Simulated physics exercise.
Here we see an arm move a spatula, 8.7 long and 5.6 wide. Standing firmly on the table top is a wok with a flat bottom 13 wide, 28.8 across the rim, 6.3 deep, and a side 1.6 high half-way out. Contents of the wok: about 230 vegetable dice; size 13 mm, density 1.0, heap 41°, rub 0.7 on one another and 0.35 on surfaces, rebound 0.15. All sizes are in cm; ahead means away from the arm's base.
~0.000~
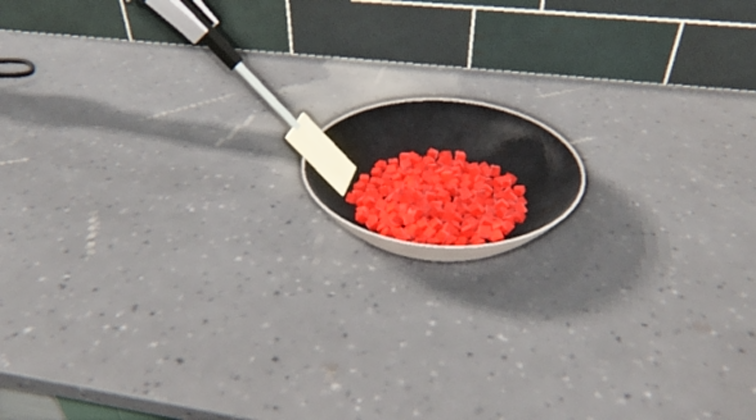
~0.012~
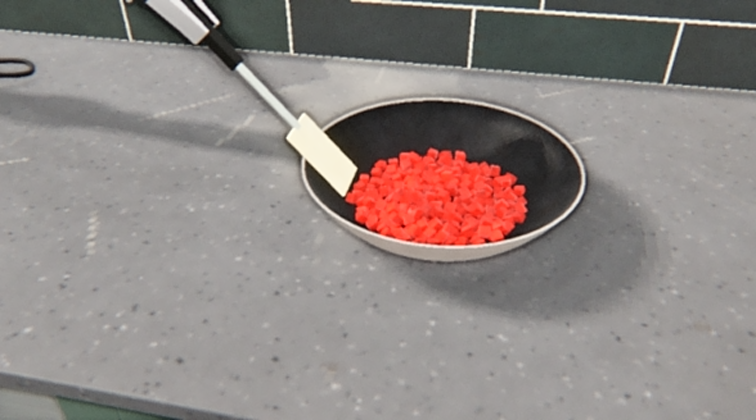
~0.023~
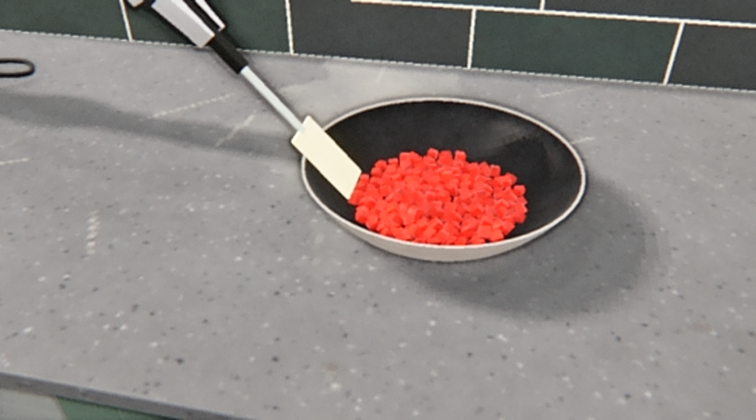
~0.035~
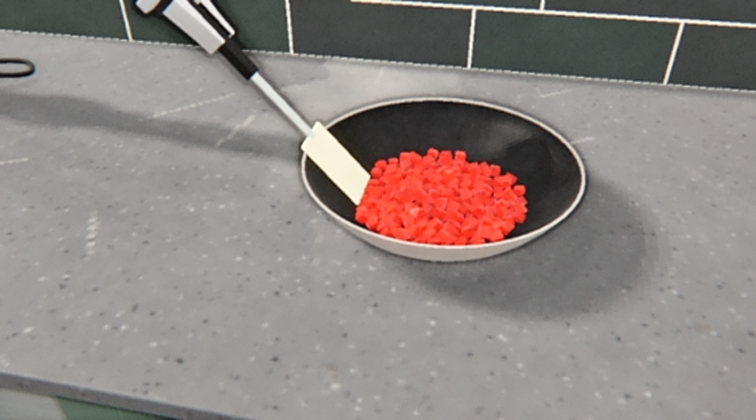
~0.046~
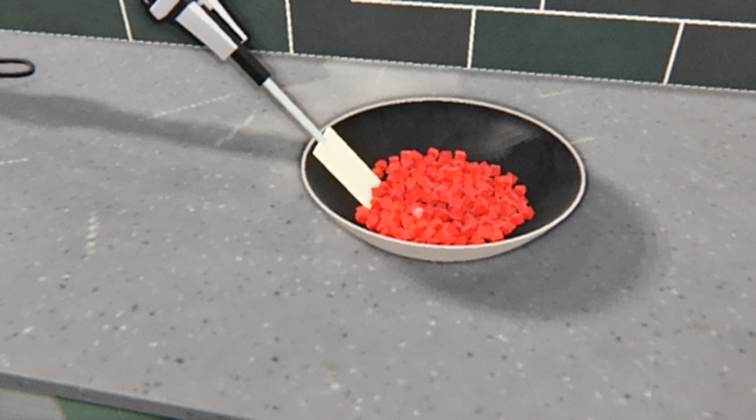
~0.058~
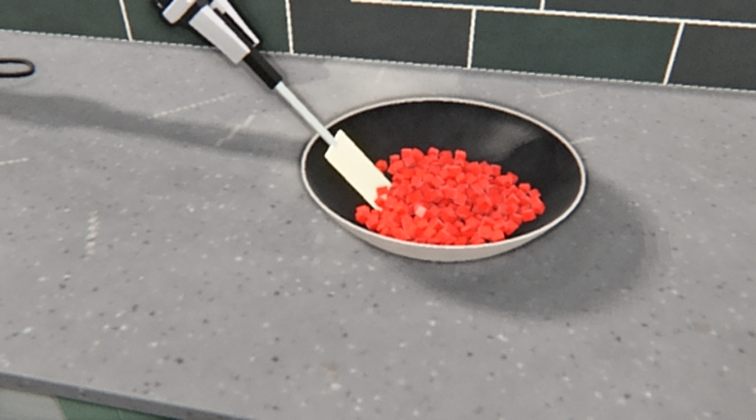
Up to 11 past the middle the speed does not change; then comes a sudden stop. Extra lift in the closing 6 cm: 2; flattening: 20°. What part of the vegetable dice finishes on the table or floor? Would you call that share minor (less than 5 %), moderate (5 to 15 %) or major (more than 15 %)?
I would call it major.
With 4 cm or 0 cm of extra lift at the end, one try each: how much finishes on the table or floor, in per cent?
Try one gives about 20 in a hundred, try two about 25 in a hundred.
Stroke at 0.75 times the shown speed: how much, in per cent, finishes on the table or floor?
About 20 per cent.
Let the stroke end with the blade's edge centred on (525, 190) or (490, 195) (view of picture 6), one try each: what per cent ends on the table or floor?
Respectively about 15 and 0 percent end on the table or floor.
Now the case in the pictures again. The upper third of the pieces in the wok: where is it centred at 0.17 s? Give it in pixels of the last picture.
(525, 193).
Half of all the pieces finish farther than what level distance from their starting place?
Somewhere about 3 centimetres, I'd say.
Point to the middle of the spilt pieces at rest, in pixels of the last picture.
Pixel estimate: About (685, 227).
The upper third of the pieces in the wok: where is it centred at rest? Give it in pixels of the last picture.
(480, 184).
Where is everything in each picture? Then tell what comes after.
In the first picture, spatula top edge at (295, 125), sloping 48°; upper third of the load around (437, 197), from x 350 to 520, top at y 155; 227 in the wok.
In the second picture, spatula top edge at (296, 126), sloping 48°; upper third of the load around (437, 197), from x 350 to 520, top at y 155.
In the third picture, spatula top edge at (301, 129), sloping 48°; upper third of the load around (437, 197), from x 355 to 520, top at y 155.
In the fourth picture, spatula top edge at (310, 134), sloping 48°; upper third of the load around (436, 195), from x 360 to 520, top at y 155.
In the fifth picture, spatula top edge at (322, 140), sloping 48°; upper third of the load around (441, 195), from x 360 to 525, top at y 155.
In the sixth picture, spatula top edge at (333, 143), sloping 48°; upper third of the load around (447, 194), from x 360 to 540, top at y 155; 227 in the wok.
After 0.11 s, sloping 48°, highest piece 7 above the table; 227 in the wok.
After 0.17 s, sloping 44°, highest piece 9 above the table; 225 in the wok, 2 on the blade or in flight.
After 0.39 s, sloping 28°, highest piece 18 above the table; 165 in the wok, 21 on the table or floor, 41 on the blade or in flight.
After 1.44 s, sloping 28°, highest piece 7 above the table; 165 in the wok, 62 on the table or floor.
At rest, 165 in the wok, 62 on the table or floor. That is 27 % on the table or floor.
